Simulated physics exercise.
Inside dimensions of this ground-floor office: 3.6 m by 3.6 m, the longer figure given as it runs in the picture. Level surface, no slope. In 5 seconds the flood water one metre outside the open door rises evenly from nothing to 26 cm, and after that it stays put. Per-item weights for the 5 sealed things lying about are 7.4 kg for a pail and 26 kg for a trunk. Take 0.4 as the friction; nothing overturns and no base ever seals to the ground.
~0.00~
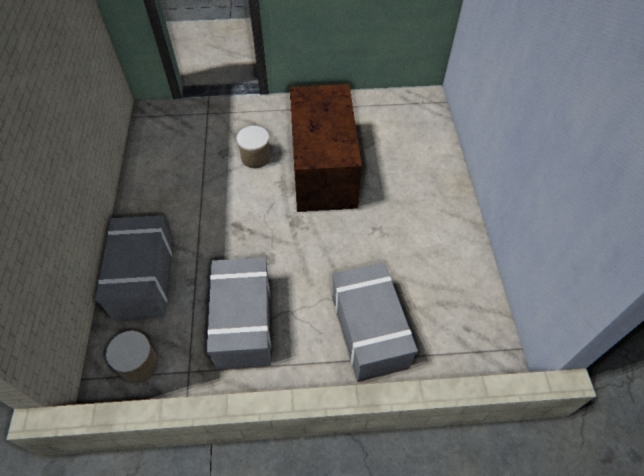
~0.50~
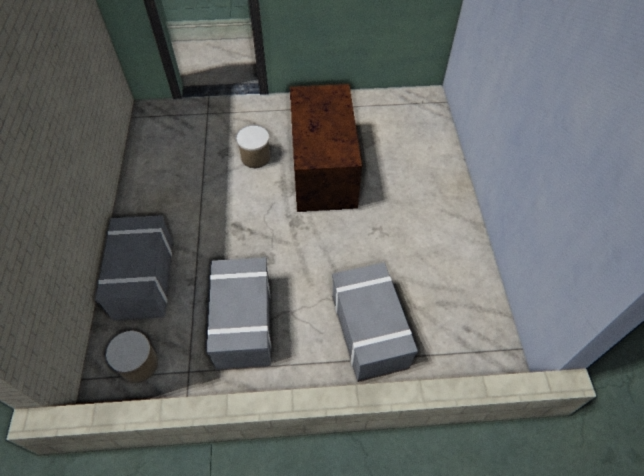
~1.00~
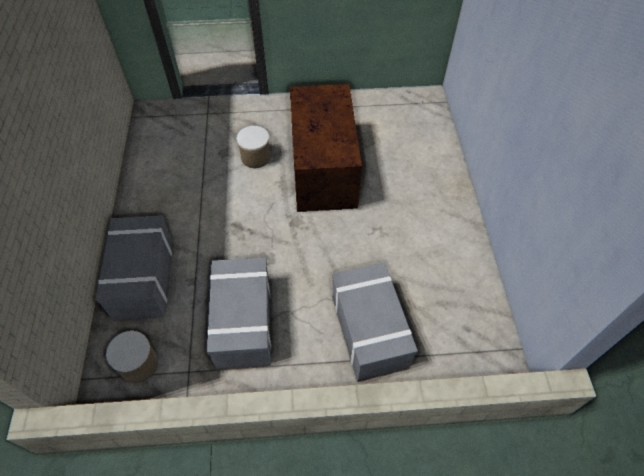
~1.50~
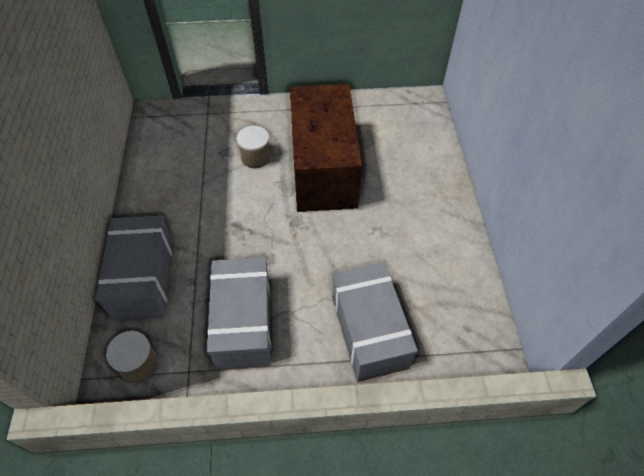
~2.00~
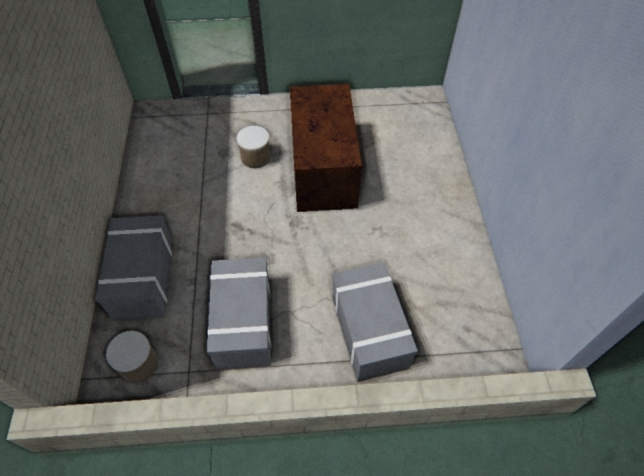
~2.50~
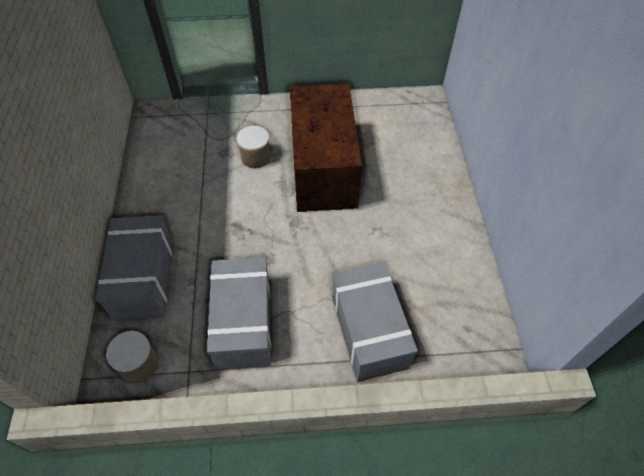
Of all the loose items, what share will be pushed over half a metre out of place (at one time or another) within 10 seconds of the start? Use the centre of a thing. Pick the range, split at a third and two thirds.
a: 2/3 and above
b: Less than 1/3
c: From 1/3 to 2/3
2/3 and above (a).
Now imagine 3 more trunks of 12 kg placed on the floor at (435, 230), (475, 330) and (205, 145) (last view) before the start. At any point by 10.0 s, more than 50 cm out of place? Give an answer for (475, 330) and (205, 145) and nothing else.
One by one: Below; above.
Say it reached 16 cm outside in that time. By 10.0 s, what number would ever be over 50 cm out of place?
In that case 1 of them.
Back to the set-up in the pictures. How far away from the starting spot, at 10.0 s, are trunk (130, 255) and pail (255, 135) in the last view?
60 cm and 200 cm respectively.
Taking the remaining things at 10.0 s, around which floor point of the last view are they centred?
At about (339, 291).
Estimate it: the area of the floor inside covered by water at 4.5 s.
About 4.5 m2 is covered.
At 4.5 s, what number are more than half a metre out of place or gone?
At that moment it comes to 0.
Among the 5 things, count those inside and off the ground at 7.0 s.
At that time the total is 3.
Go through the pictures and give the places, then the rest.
A pail at (253, 137) rests on the ground; a pail at (128, 350) rests on the ground; water covers 0.0 m2; 0 of 5 have shifted, in the first picture.
A pail at (253, 137), on the bottom; a pail at (128, 350), on the bottom; water covers 0.0 m2; 0 of 5 have shifted, in the second picture.
A pail at (253, 137), on the bottom; a pail at (128, 350), on the bottom; 0.0 m2 under water; 0 of 5 have shifted, in the third picture.
A pail at (253, 137) rests on the ground; a pail at (128, 350), on the bottom; 0.0 m2 under water; 0 of 5 have shifted, in the fourth picture.
A pail at (253, 137) rests on the ground; a pail at (128, 350), on the bottom; 0.0 m2 under water; 0 of 5 have shifted, in the fifth picture.
A pail at (253, 137), on the bottom; a pail at (128, 350) rests on the ground; water covers 0.4 m2; 0 of 5 have shifted, in the sixth picture.
After 3.5 s 0 of 5 are over 50 cm from their spots; 0 afloat.
After 4.5 s 0 of 5 are over 50 cm from their spots; 0 afloat.
After 7.0 s 1 of 5 are over 50 cm from their spots; 3 afloat.
After 10.0 s 5 of 5 are over 50 cm from their spots, and 5 have been at some point; 4 afloat.
